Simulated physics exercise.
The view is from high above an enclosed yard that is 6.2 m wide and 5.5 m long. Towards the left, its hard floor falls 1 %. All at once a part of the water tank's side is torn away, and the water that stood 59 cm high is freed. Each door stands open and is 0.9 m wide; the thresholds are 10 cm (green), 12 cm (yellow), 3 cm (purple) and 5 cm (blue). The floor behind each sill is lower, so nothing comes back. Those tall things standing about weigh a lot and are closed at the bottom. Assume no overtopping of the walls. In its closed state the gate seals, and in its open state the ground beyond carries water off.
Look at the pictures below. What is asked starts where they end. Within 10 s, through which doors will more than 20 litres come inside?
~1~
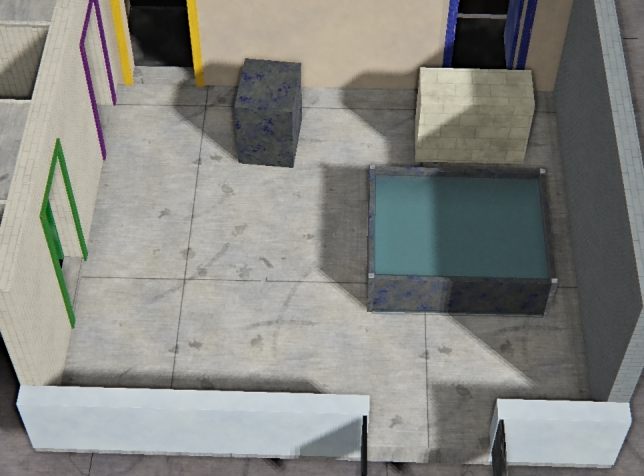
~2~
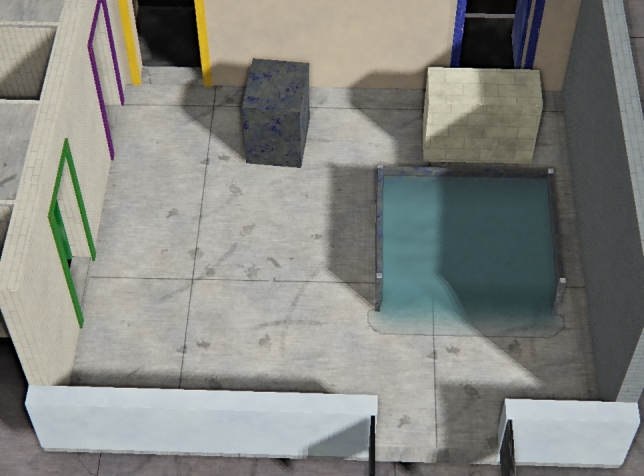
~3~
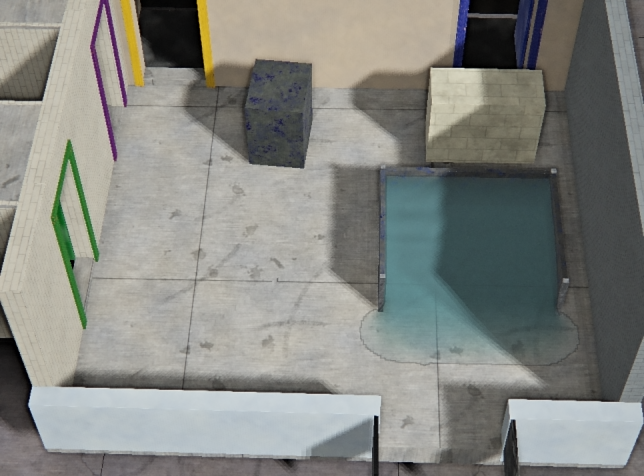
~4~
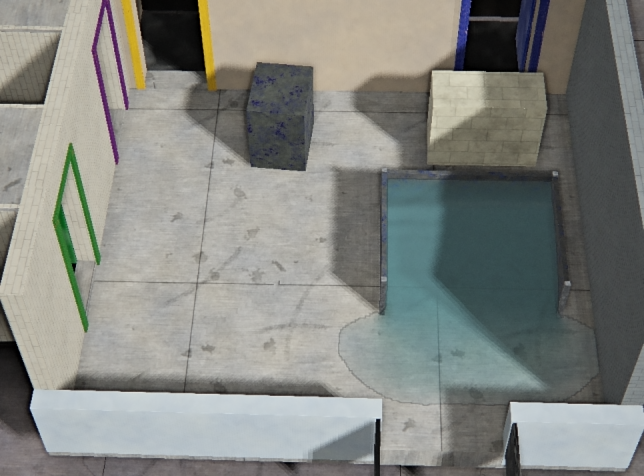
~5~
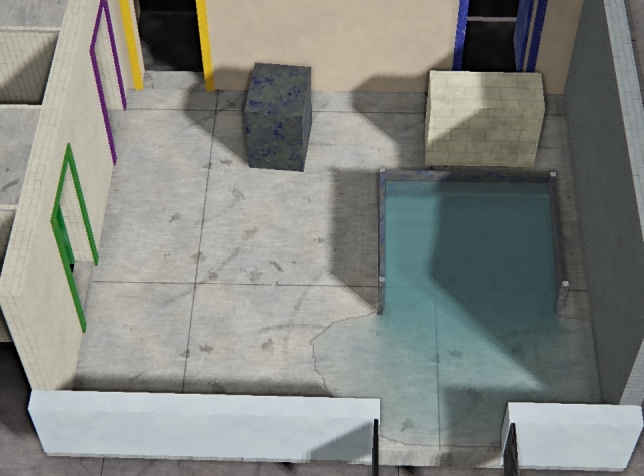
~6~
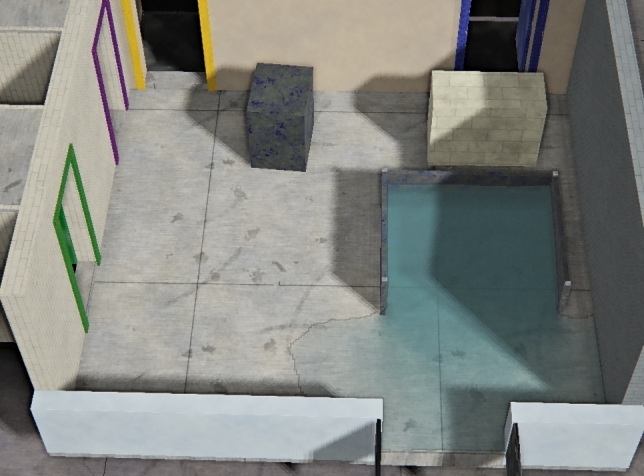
In order: Green door: Fails to top it; yellow door: Fails to top it; purple door: Fails to top it; blue door: Fails to top it.
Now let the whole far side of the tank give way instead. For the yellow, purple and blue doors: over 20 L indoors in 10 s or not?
The yellow door comes out less than that, the purple door more than that and the blue door more than that.
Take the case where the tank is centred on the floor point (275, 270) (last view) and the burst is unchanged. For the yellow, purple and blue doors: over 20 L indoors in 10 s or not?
Result - yellow door exceeds it, purple door exceeds it, blue door does not exceed it.
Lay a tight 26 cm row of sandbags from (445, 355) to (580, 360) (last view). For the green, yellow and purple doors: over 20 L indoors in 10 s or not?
Then the green door is short of it, the yellow door short of it, the purple door over the mark.
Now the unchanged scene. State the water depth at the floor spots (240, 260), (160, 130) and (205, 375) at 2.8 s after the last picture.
Around 0 cm, 0 cm and 3 cm.
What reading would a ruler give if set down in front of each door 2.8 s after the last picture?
Depths in centimetres - green: 7, yellow: 0, purple: 0, blue: 0.
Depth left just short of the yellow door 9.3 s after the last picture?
Around 7.5 cm there.
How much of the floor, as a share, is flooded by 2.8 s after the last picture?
Some 40 per cent of the floor is wet.
Then, 0.7 s after the last picture water covers 20 % of the floor and is deepest (40 cm) near (604, 435); green door not reached, yellow door not reached, purple door not reached, blue door not reached.
Then, 1.5 s after the last picture water covers 25 % of the floor and is deepest (28 cm) near (520, 379); green door not reached, yellow door not reached, purple door not reached, blue door not reached.
Then, 2.8 s after the last picture water covers 40 % of the floor and is deepest (17 cm) near (382, 431); green door 7 cm at the sill, 0 L in, yellow door not reached, purple door not reached, blue door not reached.
Then, 5.3 s after the last picture water covers 65 % of the floor and is deepest (12 cm) near (70, 424); green door 9 cm at the sill, 0 L in, yellow door not reached, purple door 2 cm at the sill, 0 L in, blue door 5 cm at the sill, 4 L in.
Then, 9.3 s after the last picture water covers 80 % of the floor and is deepest (8 cm) near (127, 109); green door 5 cm at the sill, 0 L in, yellow door 8 cm at the sill, 0 L in, purple door 5 cm at the sill, 6 L in, blue door 2 cm at the sill, 6 L in.
